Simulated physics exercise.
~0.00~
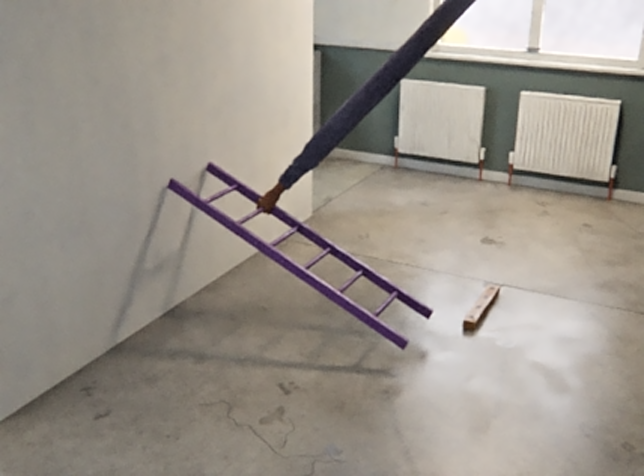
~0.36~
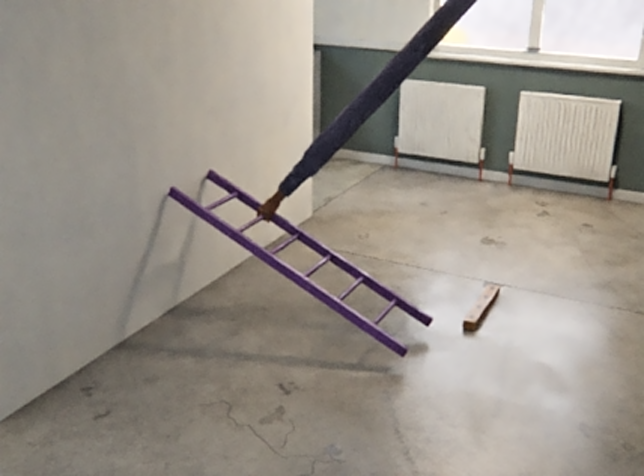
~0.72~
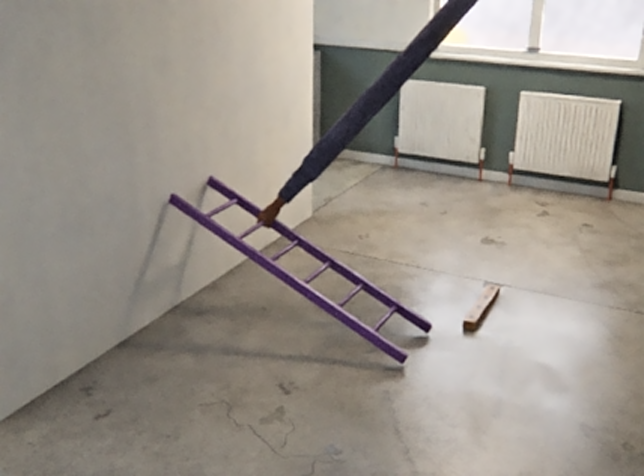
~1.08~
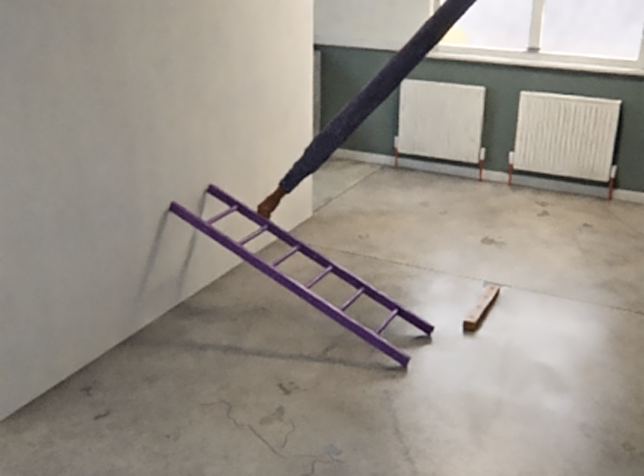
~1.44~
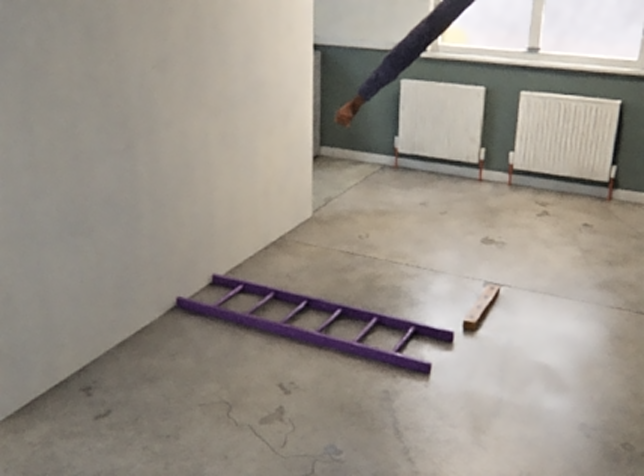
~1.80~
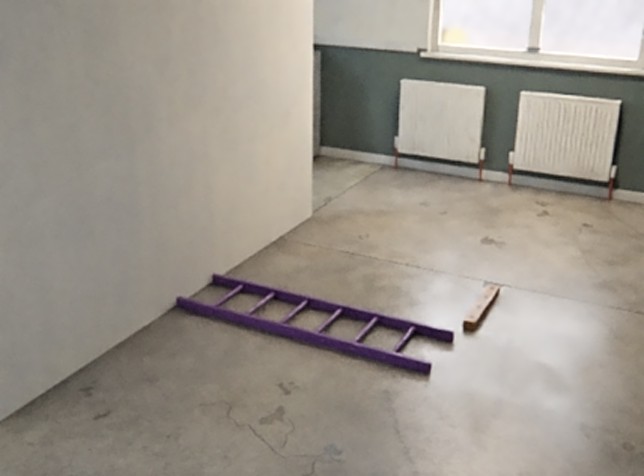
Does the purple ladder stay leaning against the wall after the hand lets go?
No, its feet slide outward and it ends up lying flat on the floor.
